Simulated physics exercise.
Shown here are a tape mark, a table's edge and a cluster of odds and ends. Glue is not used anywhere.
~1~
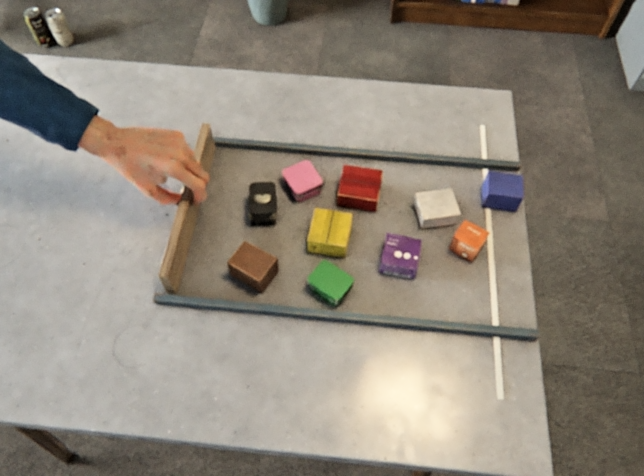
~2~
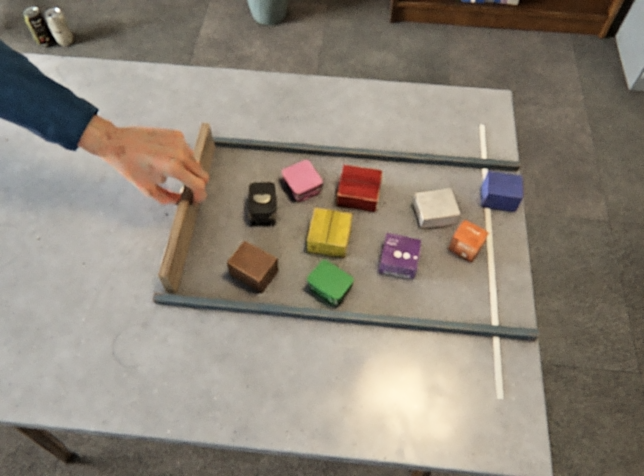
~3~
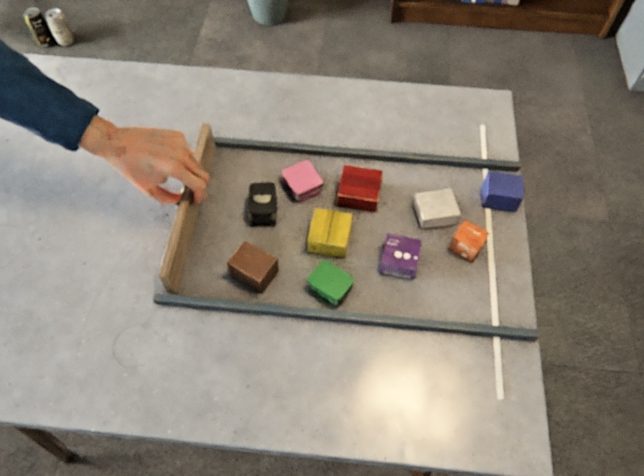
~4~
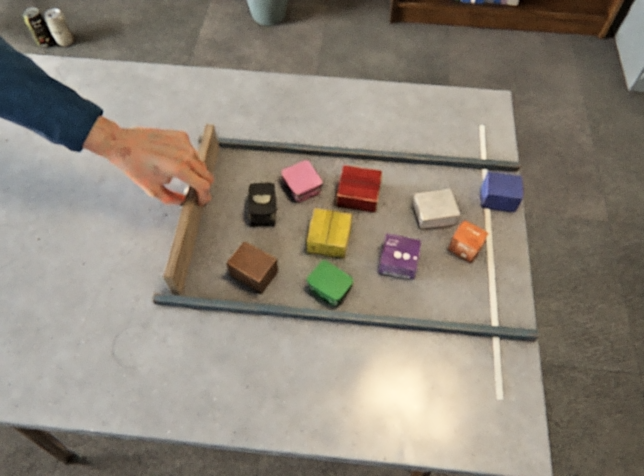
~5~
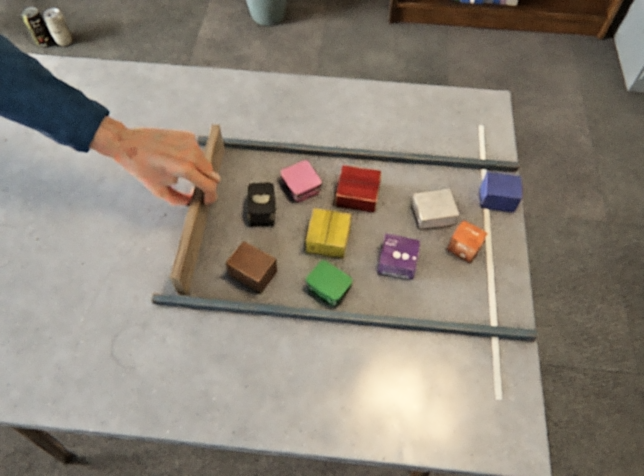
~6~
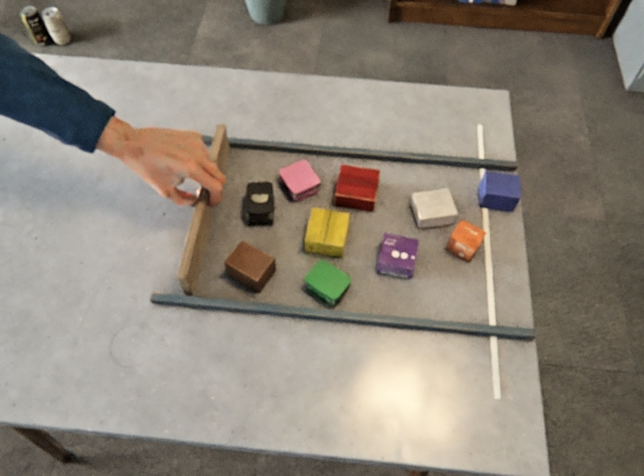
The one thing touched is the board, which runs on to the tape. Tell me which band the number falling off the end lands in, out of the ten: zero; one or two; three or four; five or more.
The way I see it, five or more of them end up off the end.
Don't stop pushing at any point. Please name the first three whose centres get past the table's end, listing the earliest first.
Order, earliest first: Blue block, white block, orange box.
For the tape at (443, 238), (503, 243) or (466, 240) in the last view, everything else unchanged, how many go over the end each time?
Down on the floor: 2, 7 and 4.
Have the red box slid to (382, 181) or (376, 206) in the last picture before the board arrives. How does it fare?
Results in order - down; down.
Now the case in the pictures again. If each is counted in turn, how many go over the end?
7.
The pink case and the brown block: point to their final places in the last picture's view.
You'll find the pink case at roughly (501, 187) and the brown block at roughly (513, 283).
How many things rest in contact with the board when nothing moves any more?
That comes to 3.
Early on, none off yet; blue block at rest near (499, 191); orange box at rest near (466, 241); white block at rest near (434, 208).
A while later, none off yet; blue block at rest near (499, 191); orange box travelled a little near (477, 247); white block travelled about its own width near (483, 224).
Finally, the number that fall off is five or more; lost, yellow box, green case, red box, purple box, white block, orange box and blue block.
